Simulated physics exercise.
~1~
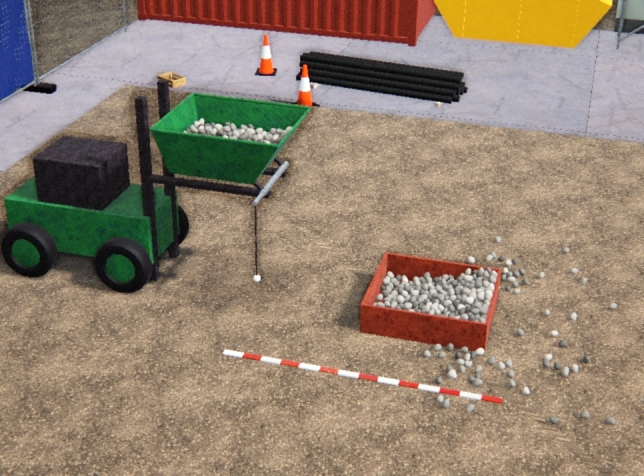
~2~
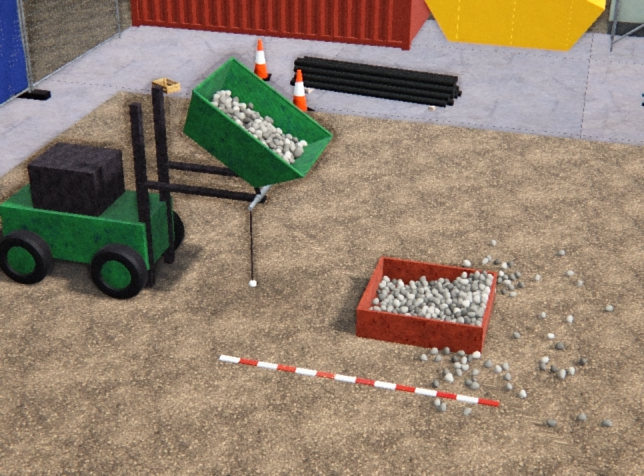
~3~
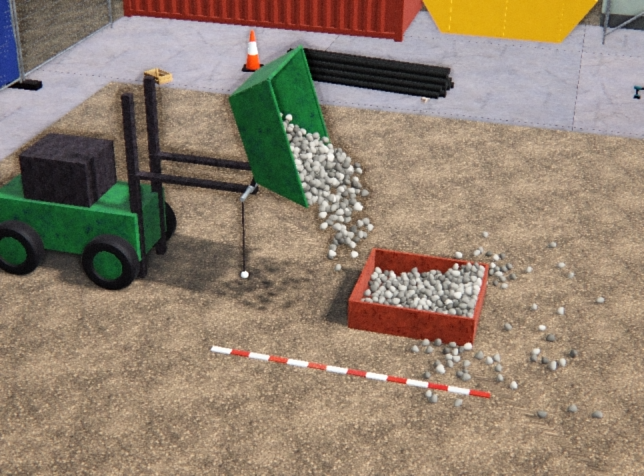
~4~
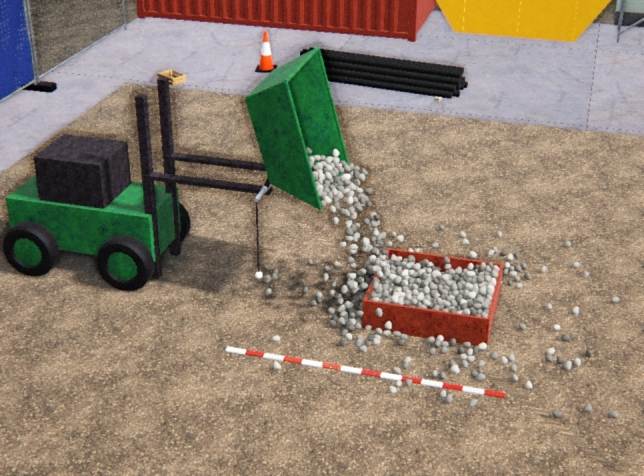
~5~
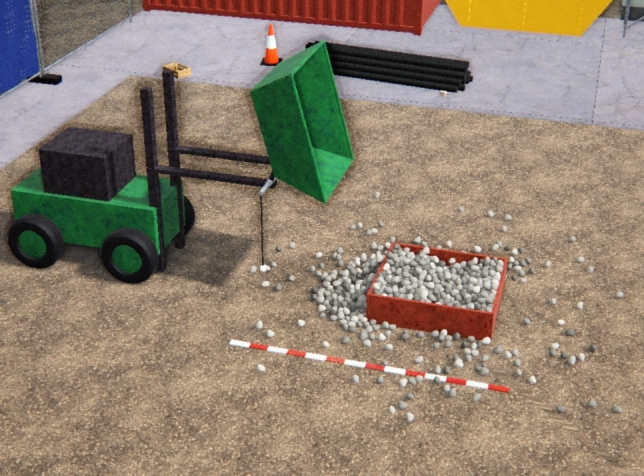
At the start, a green fork truck holds a green skip full of pale stones level above sandy ground, while a red bin already filled with stones stands to the right with more scattered beyond it. The skip begins to tip toward the bin, its stones still inside. It tilts steeply, and the stones pour over its lower edge. Some land in the bin, while others pile up on the ground at its near left side. At the end, the skip hangs steeply tipped and empty, and the bin is heaped, with loose stones lying around it.
